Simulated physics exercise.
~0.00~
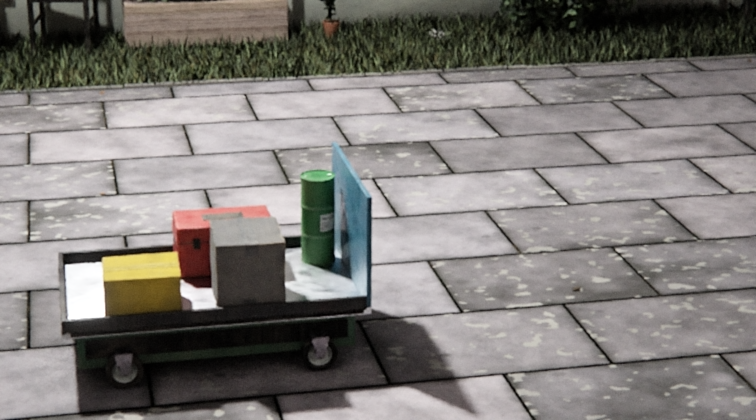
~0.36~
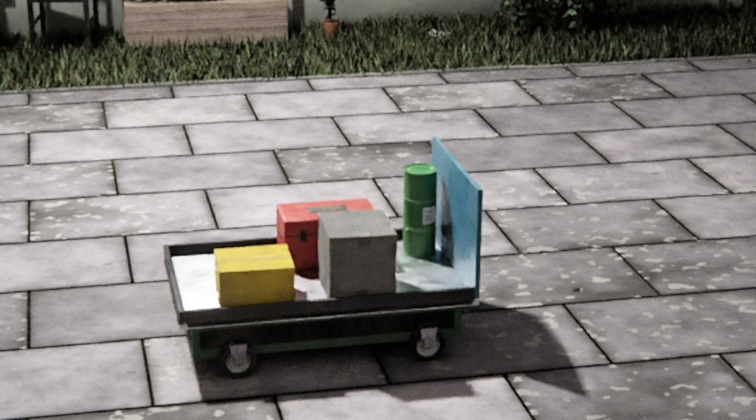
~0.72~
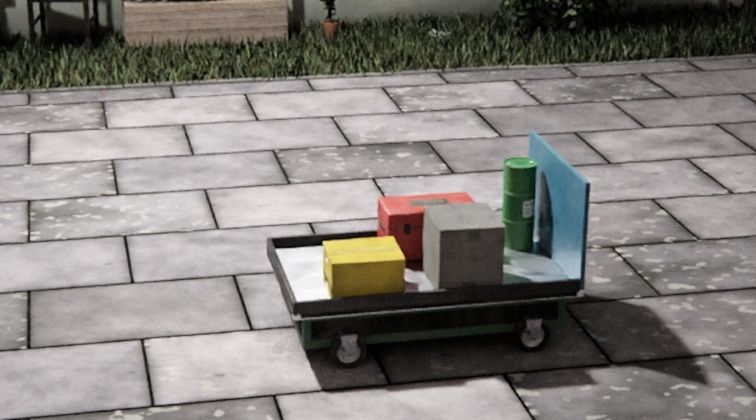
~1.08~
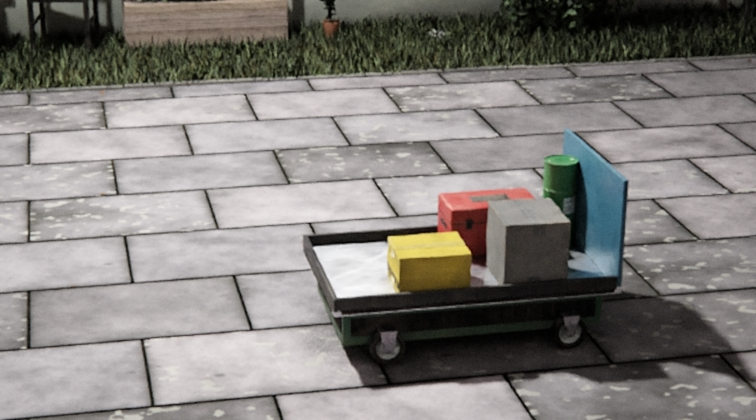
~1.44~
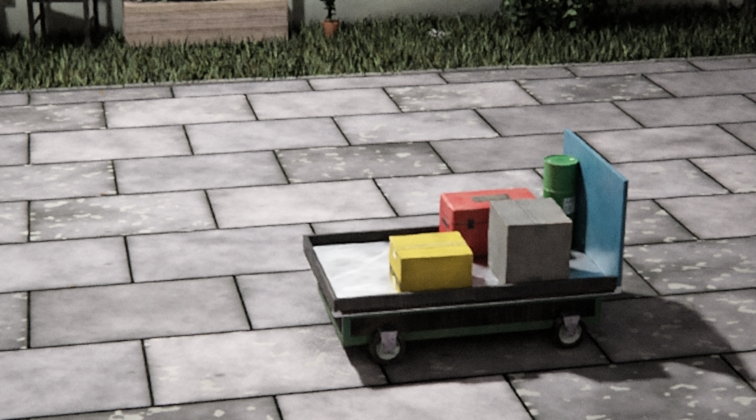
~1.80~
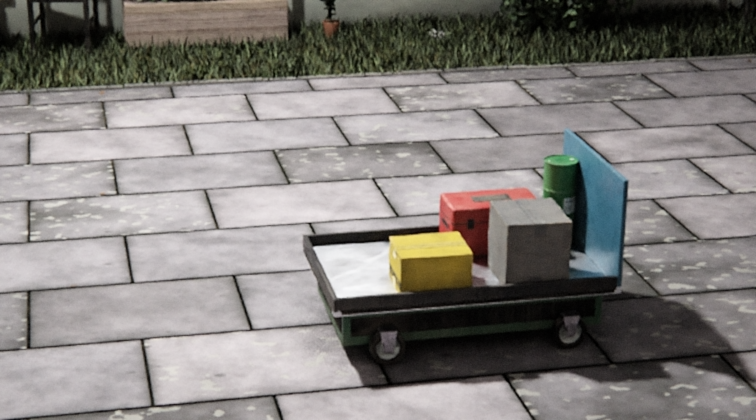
The footage shows a flat cart carrying a yellow box, a grey box, a red toolbox and a green canister rolling right across paving and stopping; the boxes and toolbox slide toward the blue front board, ending upright and still, while the canister keeps its place beside it.
